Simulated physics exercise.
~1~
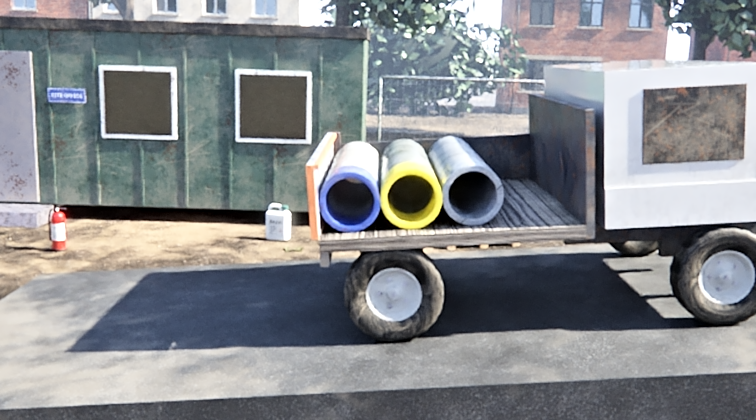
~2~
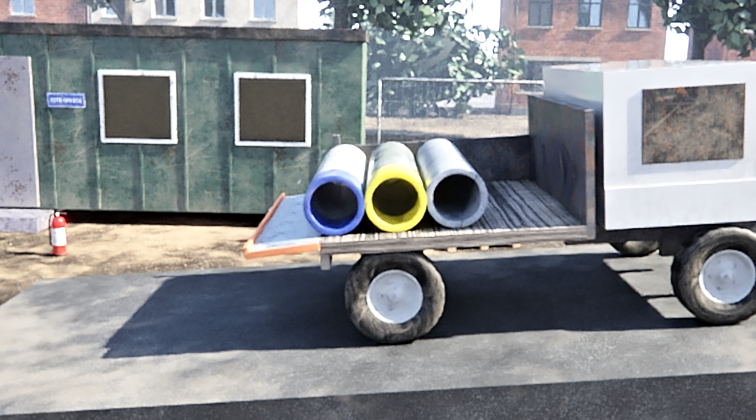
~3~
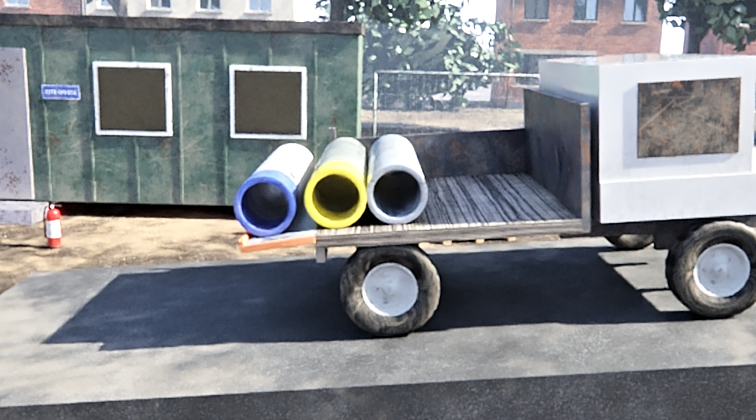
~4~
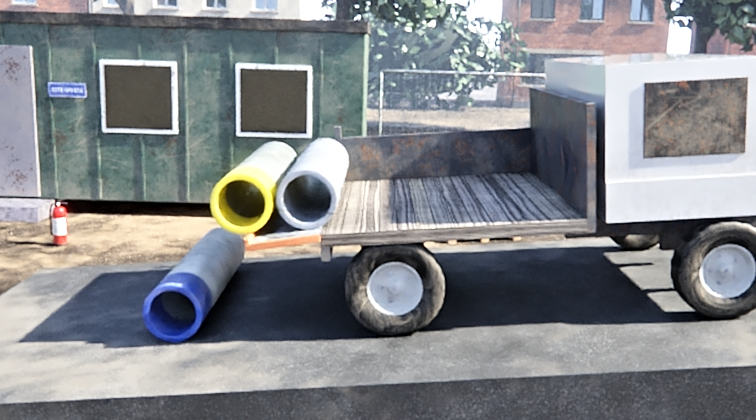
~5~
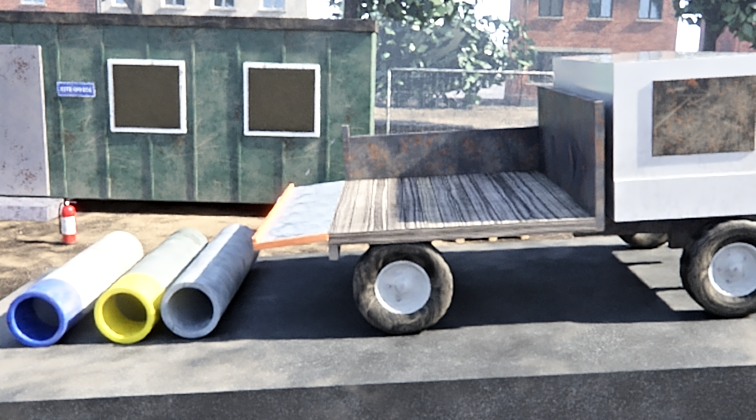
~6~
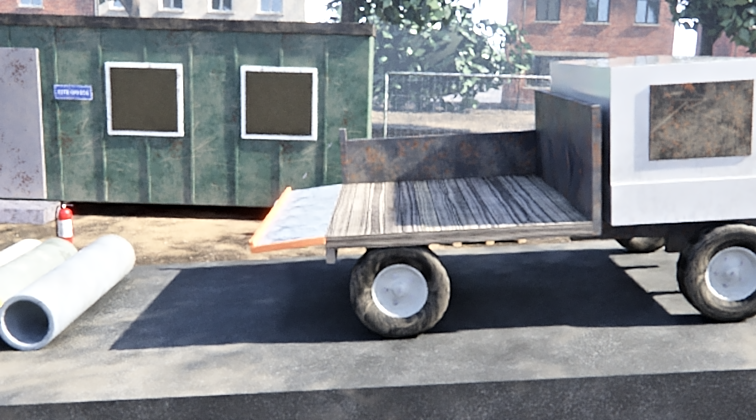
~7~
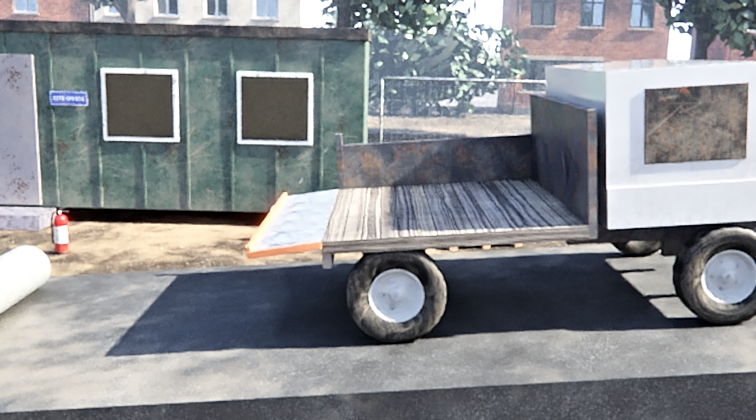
The clip shows a pick-up with three pipes, blue, yellow and grey, on its open bed as the tailgate drops. The pipes roll left over it one after another, blue first, onto the ground and keep rolling out of view, leaving the bed empty.
